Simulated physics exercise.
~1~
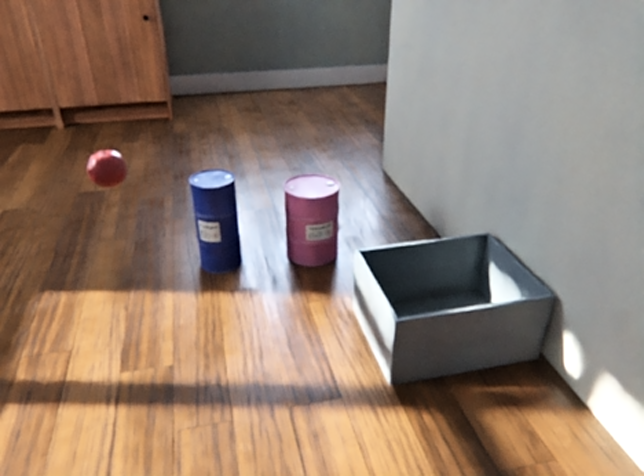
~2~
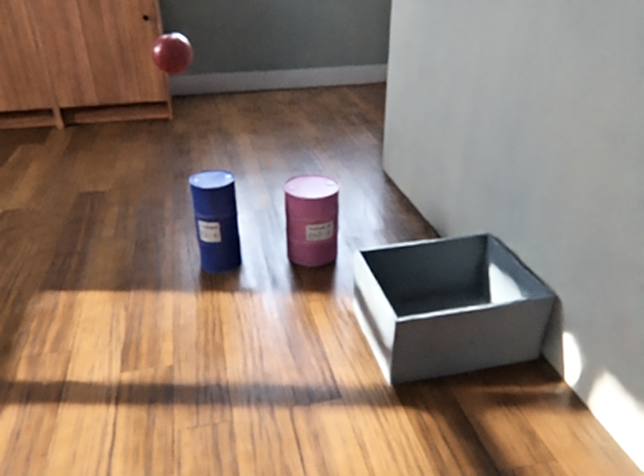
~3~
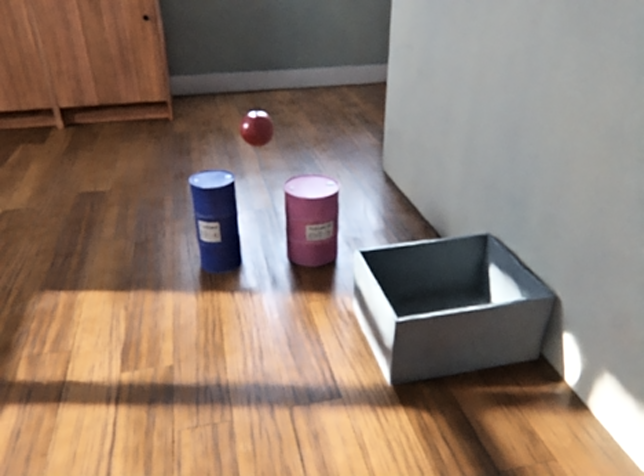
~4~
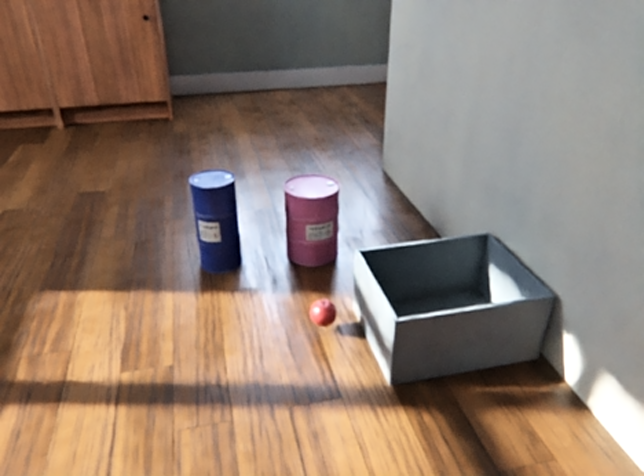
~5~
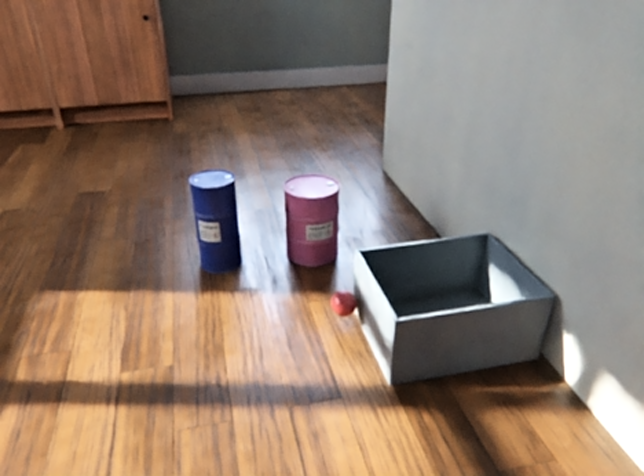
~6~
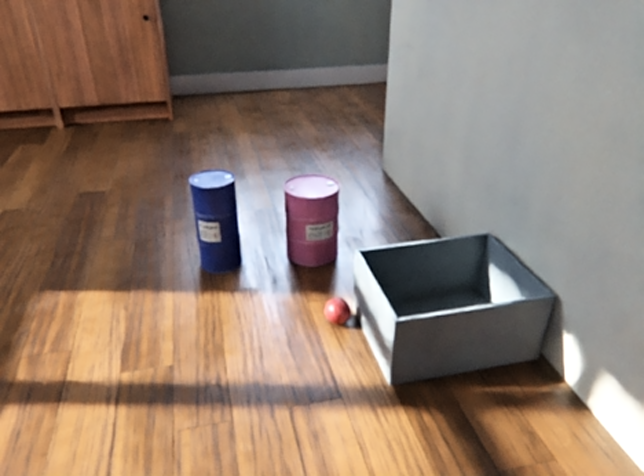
A red apple flew up and to the right past a blue canister and a pink one, then dropped short of the open grey box, bumped its near side and came to rest on the wooden floor just outside it.
